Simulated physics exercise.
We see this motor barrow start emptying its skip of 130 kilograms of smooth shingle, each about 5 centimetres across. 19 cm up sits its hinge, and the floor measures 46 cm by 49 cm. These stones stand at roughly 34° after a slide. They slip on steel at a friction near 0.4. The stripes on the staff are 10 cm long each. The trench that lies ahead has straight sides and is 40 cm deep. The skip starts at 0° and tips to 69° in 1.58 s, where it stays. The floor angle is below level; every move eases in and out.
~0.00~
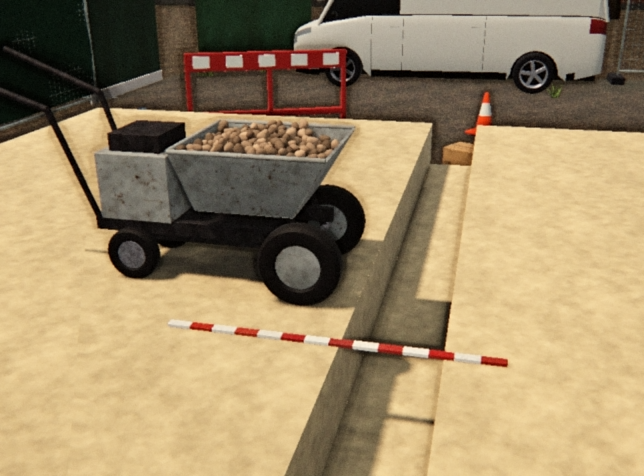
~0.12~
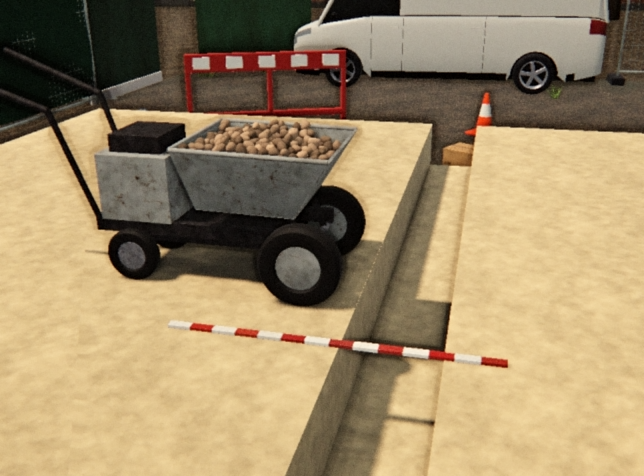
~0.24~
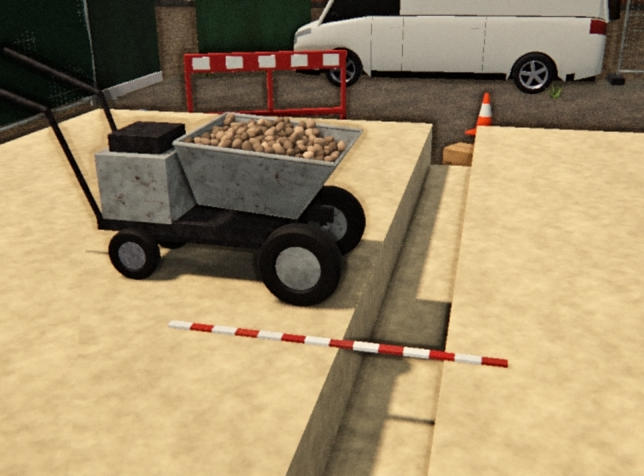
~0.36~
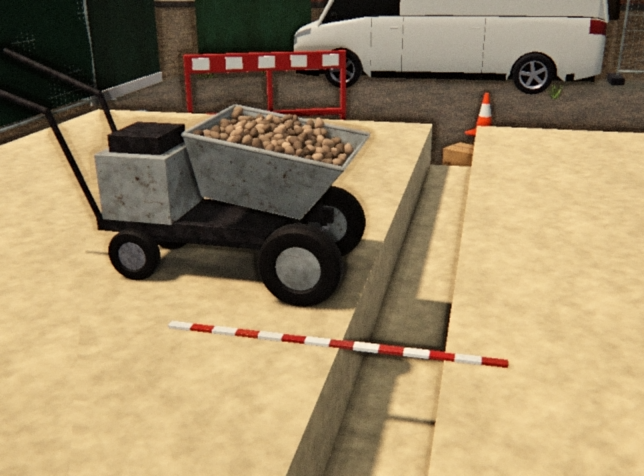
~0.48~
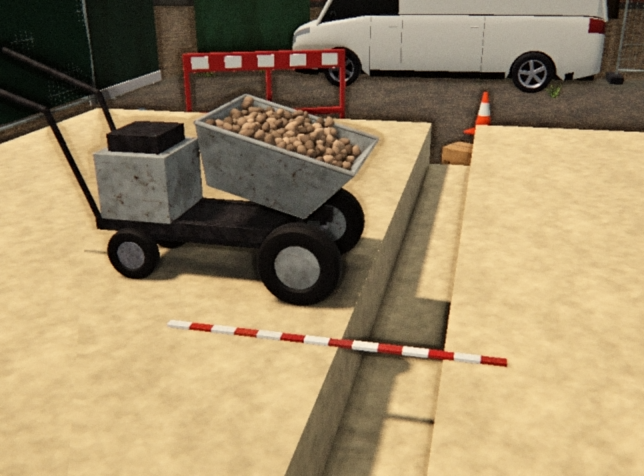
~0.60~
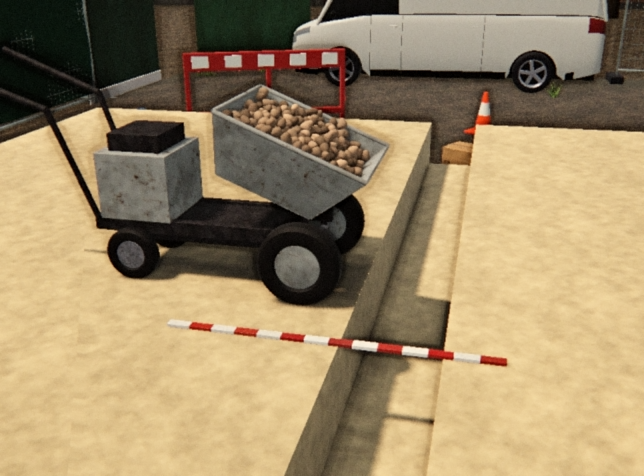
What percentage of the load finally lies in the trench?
About 62 per cent.
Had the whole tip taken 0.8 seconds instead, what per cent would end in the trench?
Then roughly 45 percent.
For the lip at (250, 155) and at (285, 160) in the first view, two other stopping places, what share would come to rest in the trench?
It'd be around 100 per cent and after that around 95 per cent.
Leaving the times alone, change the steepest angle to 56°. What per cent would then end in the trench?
Roughly 35 per cent would end in the trench.
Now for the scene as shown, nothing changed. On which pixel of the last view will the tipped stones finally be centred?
Around (440, 342).
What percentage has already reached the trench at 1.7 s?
By that moment, roughly 15 per cent of the load.
After 1.2 s the floor is at 58°; 98 % in the skip, 2 % in the trench; the foremost stones are at (436, 219).
After 1.7 s the floor is at 69°; 56 % in the skip, 16 % in the trench, 27 % past the trench; the foremost stones are at (558, 296).
After 2.0 s the floor is at 69°; 33 % in the skip, 27 % in the trench, 39 % past the trench; the foremost stones are at (618, 295).
After 4.0 s the floor is at 69°; 0 % in the skip, 62 % in the trench, 38 % past the trench; the foremost stones are at (641, 280).
